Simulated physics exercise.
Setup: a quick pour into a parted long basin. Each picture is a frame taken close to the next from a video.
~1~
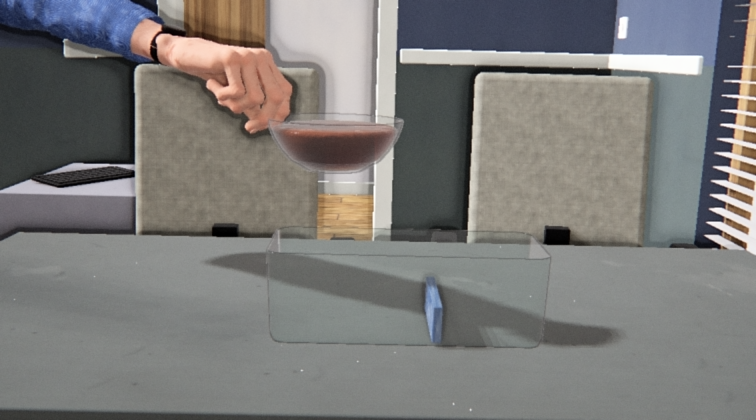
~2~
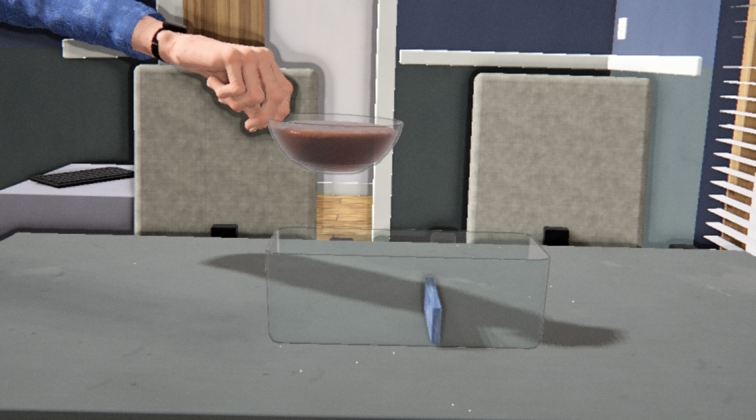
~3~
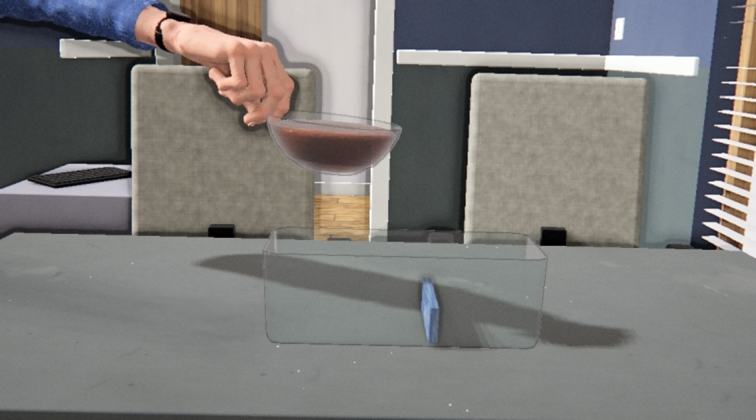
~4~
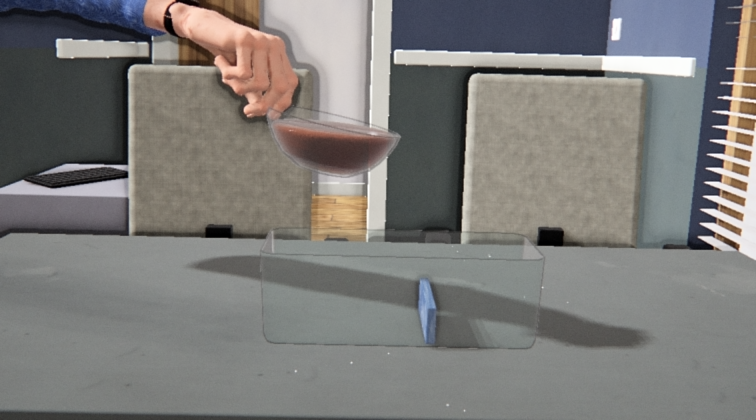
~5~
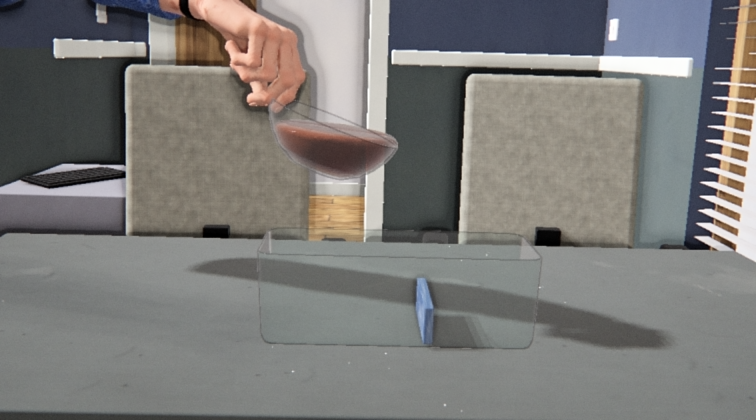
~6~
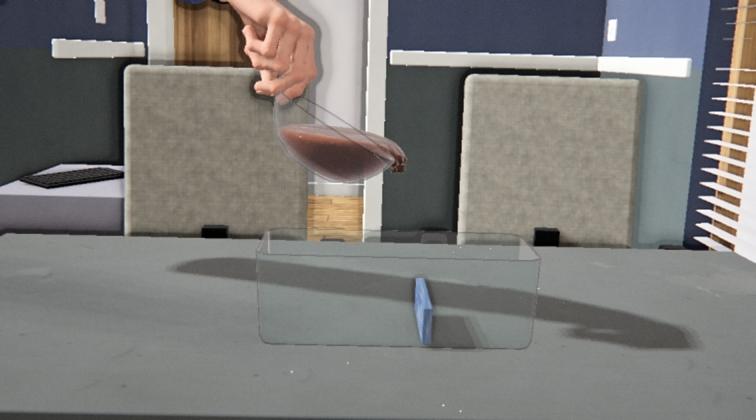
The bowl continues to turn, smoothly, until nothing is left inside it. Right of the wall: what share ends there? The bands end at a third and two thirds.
I expect the share right of the wall to be at least a third but at most two thirds.
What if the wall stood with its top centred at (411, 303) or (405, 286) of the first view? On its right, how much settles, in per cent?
Around 65 per cent for the first, around 80 per cent for the second.
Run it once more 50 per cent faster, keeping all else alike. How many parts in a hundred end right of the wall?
I'd say close to 35 %.
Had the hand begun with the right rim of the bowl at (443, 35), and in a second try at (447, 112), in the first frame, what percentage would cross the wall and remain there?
75 and 75 per cent.
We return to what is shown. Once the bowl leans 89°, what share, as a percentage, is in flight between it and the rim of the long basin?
25 in a hundred.
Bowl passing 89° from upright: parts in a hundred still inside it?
5 per cent or so.
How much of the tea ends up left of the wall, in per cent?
Some 45 parts in a hundred.
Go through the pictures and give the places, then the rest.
In the first frame, it leans 0°; its right rim is at (402, 122); the tea meets the walls at (272, 125) and (399, 129); the long basin's rim runs from (273, 240) to (541, 247); the wall's top is at (434, 292).
In the second frame, it leans 1°; its right rim is at (402, 125); the tea meets the walls at (273, 125) and (398, 131).
In the third frame, it leans 5°; its right rim is at (401, 130); the tea meets the walls at (271, 123) and (397, 133).
In the fourth frame, it leans 12°; its right rim is at (399, 138); the tea meets the walls at (272, 122) and (396, 136).
In the fifth frame, it leans 20°; its right rim is at (396, 148); the tea meets the walls at (275, 122) and (395, 142); 3 per cent is over the edge.
In the sixth frame, it leans 31°; its right rim is at (393, 161); the tea meets the walls at (280, 128) and (383, 147); 12 per cent is over the edge.
A moment on, the bowl is tipped on its side and 6 per cent is still to pour, 22 is left of the wall and 49 right of it.
Next, the bowl is tipped right over and 0 per cent is still to pour, 46 is left of the wall and 49 right of it.
Then the bowl is tipped right over and 0 per cent is still to pour, 46 is left of the wall and 50 right of it.
Later the bowl is tipped right over and 0 per cent is still to pour, 46 is left of the wall and 50 right of it.
Finally, 46 per cent lies left of the wall, 50 right of it and 4 outside.
